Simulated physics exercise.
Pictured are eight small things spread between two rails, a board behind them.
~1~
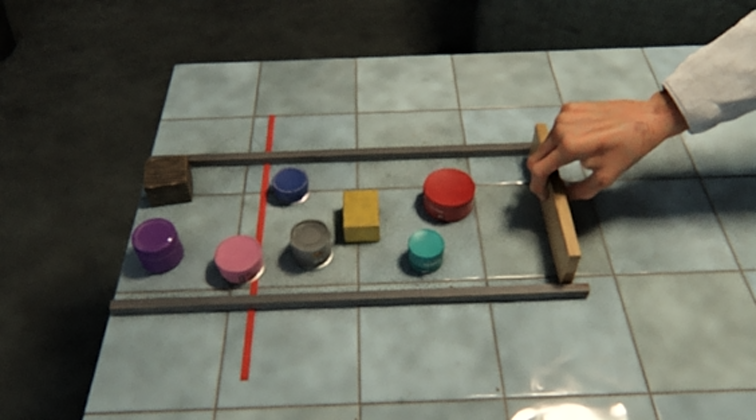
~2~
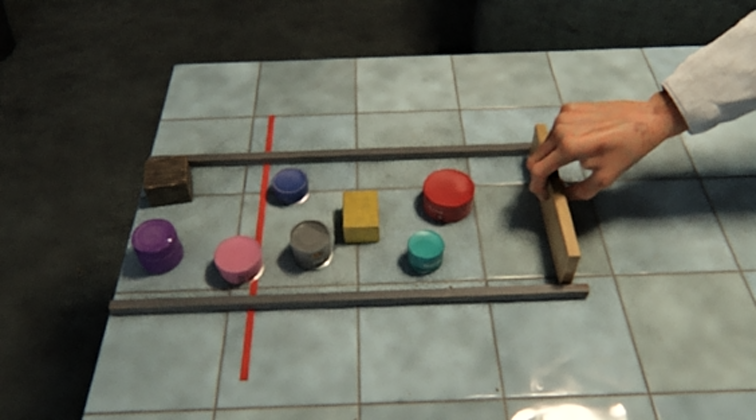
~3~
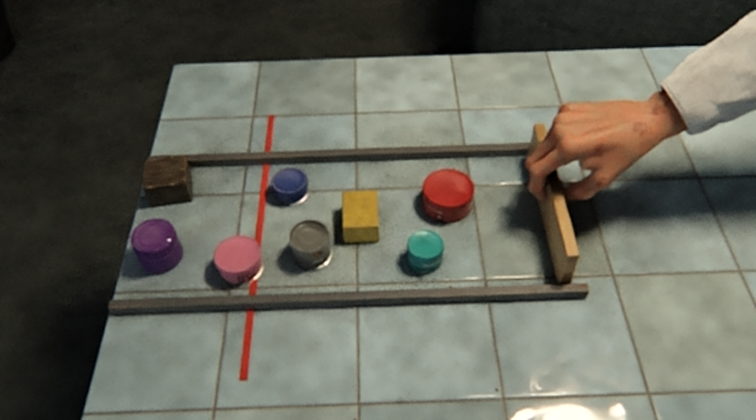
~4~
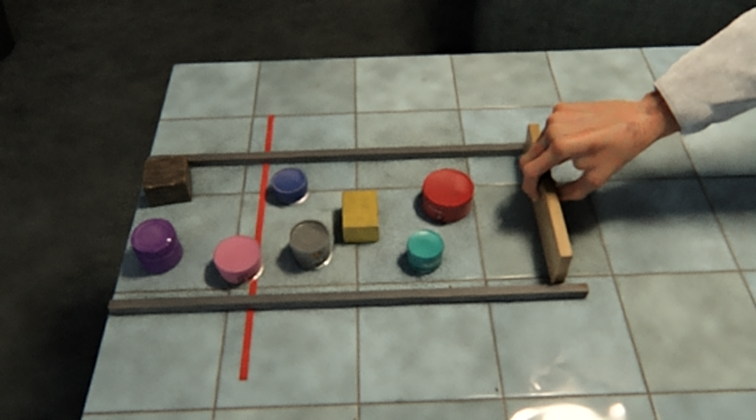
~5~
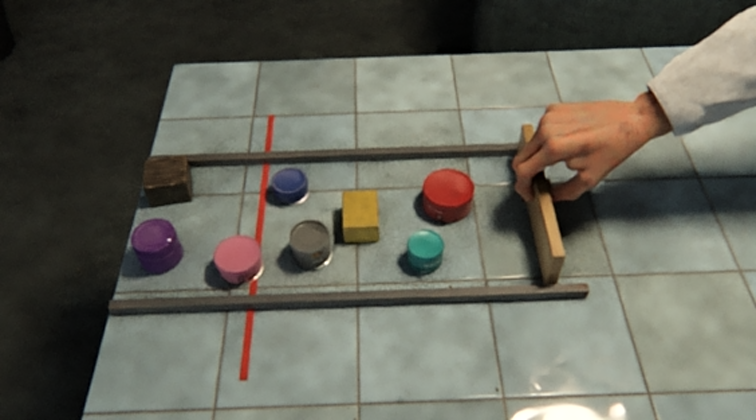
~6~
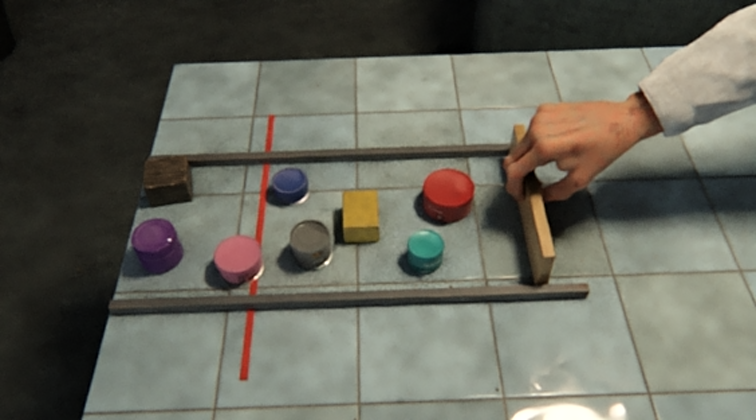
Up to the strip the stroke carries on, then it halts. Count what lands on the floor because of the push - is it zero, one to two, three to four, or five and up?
The count is zero.
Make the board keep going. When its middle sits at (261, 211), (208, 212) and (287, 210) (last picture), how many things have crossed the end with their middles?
0; 2; 0.
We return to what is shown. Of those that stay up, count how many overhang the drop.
It comes to 1.
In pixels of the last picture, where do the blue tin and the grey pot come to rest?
Blue tin: (216, 174); grey pot: (197, 270).
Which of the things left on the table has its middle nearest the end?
Closest in the end is the purple lid.
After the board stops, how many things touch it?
2.
Early on, none off yet; black block at rest near (169, 181); purple lid at rest near (158, 246); pink tin at rest near (239, 260).
A while later, none off yet; black block at rest near (169, 181); purple lid at rest near (158, 246); pink tin travelled about its own width near (207, 262).
Finally, the number that fall off is zero.
